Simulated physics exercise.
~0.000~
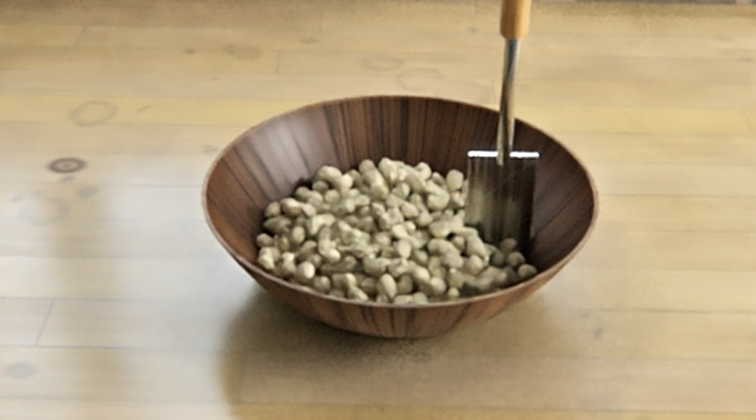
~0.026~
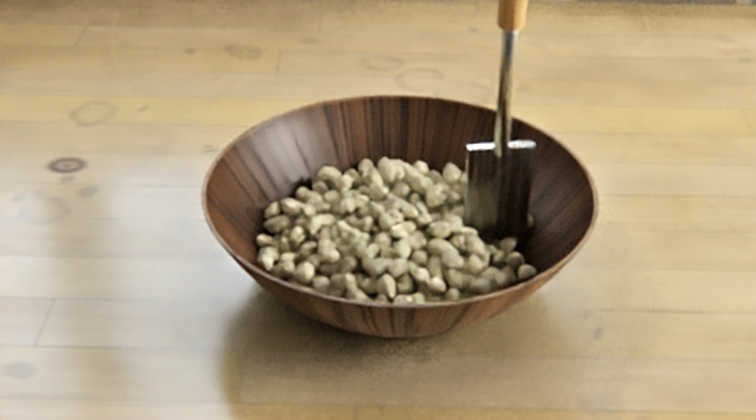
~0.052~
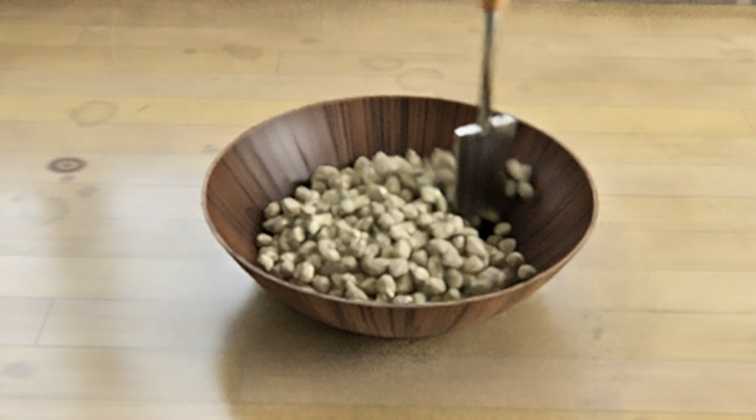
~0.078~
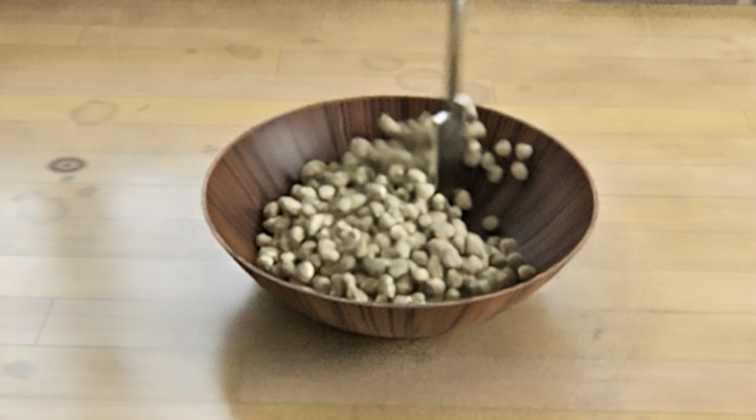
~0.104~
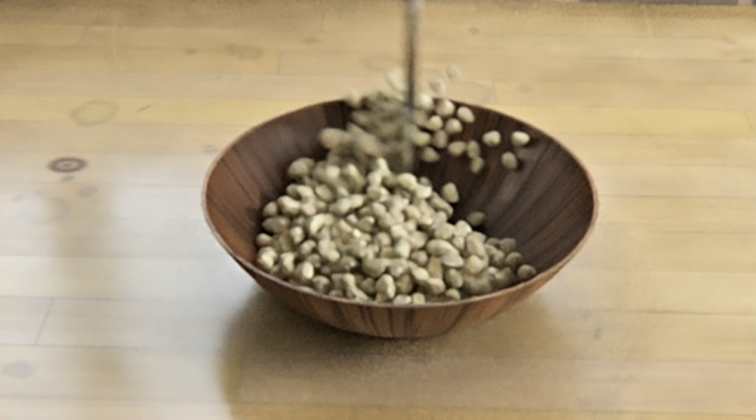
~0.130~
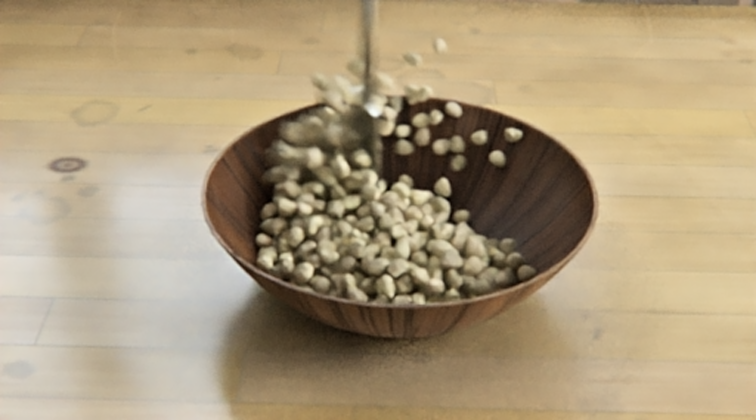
On a pale wooden table, a dark wood bowl holds a heap of beans, with a metal paddle upright at its right side. The paddle sweeps around the back of the bowl toward the left, pushing the beans ahead of it and tossing some up above the back rim, while the bowl stays still.
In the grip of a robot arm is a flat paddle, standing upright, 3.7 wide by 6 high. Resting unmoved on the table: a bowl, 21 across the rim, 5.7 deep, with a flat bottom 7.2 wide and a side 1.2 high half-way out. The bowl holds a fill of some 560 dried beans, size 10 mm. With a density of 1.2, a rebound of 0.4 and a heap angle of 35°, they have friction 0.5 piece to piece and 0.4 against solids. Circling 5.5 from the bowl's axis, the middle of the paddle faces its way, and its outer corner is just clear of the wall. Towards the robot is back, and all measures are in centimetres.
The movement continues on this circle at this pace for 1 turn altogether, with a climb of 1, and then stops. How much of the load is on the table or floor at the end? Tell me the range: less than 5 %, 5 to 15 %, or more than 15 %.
It falls in the range more than 15 %.
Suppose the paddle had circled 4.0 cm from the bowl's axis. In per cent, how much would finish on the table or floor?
Around 20 in a hundred.
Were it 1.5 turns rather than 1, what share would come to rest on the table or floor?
30 %.
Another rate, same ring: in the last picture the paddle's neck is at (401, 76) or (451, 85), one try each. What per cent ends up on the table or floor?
It comes to roughly 15 per cent and then 5 per cent.
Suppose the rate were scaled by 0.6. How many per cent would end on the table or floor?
Estimated share: Close to 10 per cent.
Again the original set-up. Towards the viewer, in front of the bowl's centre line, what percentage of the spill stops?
About 60 per cent.
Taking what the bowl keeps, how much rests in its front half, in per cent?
It comes to near 45 percent.
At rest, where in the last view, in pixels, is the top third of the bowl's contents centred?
(430, 221).
After 0.22 s, 202° round, highest piece 11 above the table; 511 in the bowl, 1 on the table or floor, 50 in flight or on the tool.
After 0.31 s, 294° round, highest piece 12 above the table; 467 in the bowl, 41 on the table or floor, 54 in flight or on the tool.
After 0.56 s, 0° round, highest piece 6 above the table; 408 in the bowl, 153 on the table or floor, 1 in flight or on the tool.
After 1.26 s, 0° round, highest piece 5 above the table; 408 in the bowl, 154 on the table or floor.
At rest, 408 in the bowl, 154 on the table or floor. That is 27 % on the table or floor.
